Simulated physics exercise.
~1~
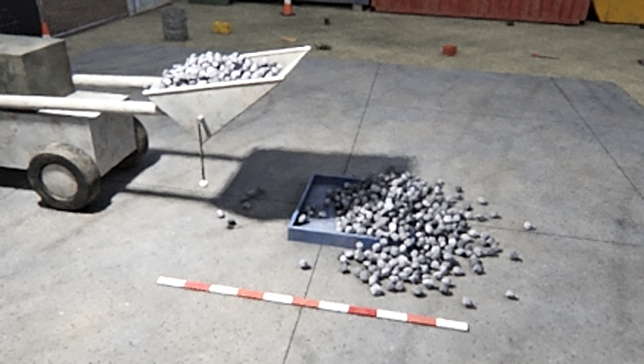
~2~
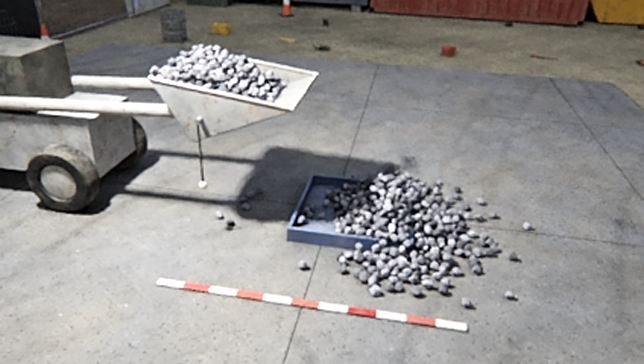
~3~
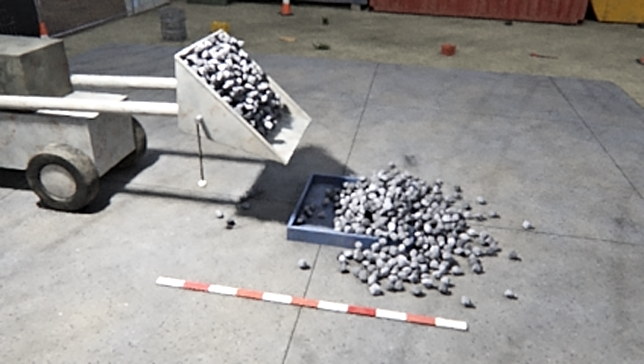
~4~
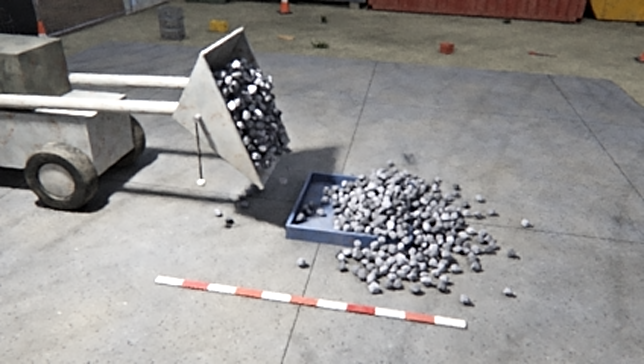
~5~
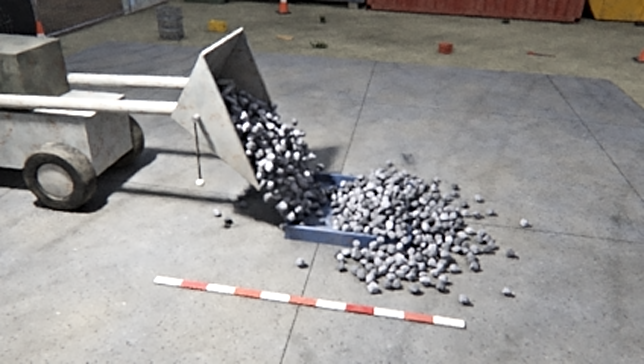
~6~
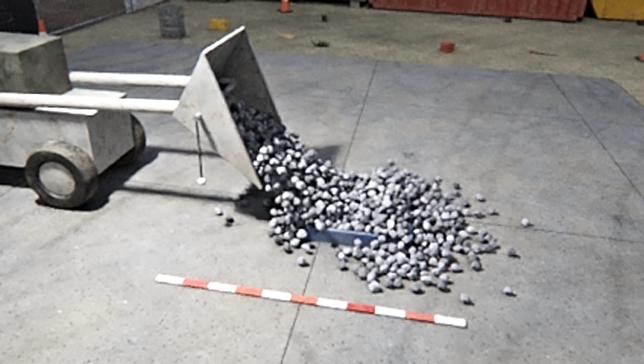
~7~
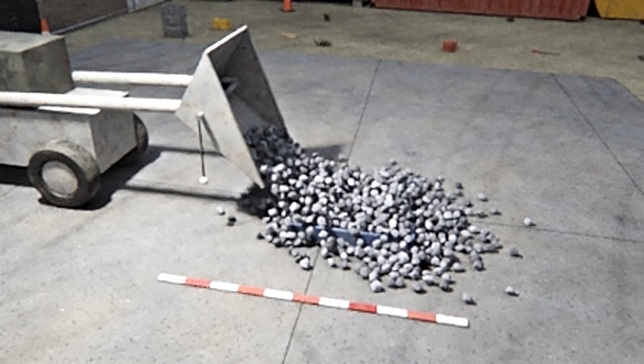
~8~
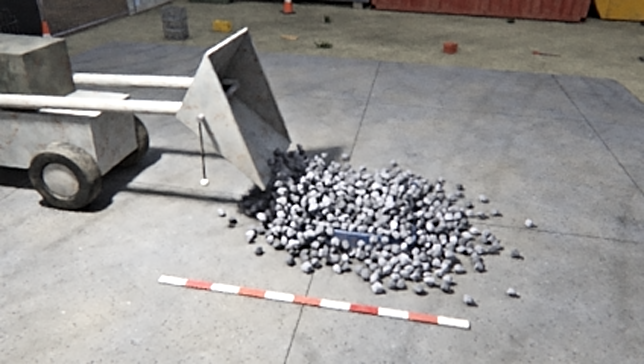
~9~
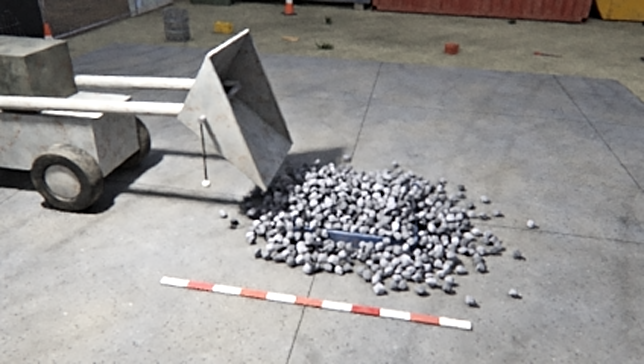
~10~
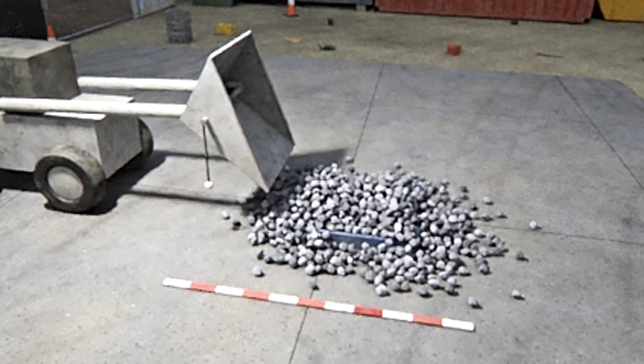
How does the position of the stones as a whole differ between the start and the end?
At the start, one batch sits up in the skip while another lies on the floor in and around the blue tray. By the end they all lie in one heap on the floor, so the stones as a whole are lower and further to the right.
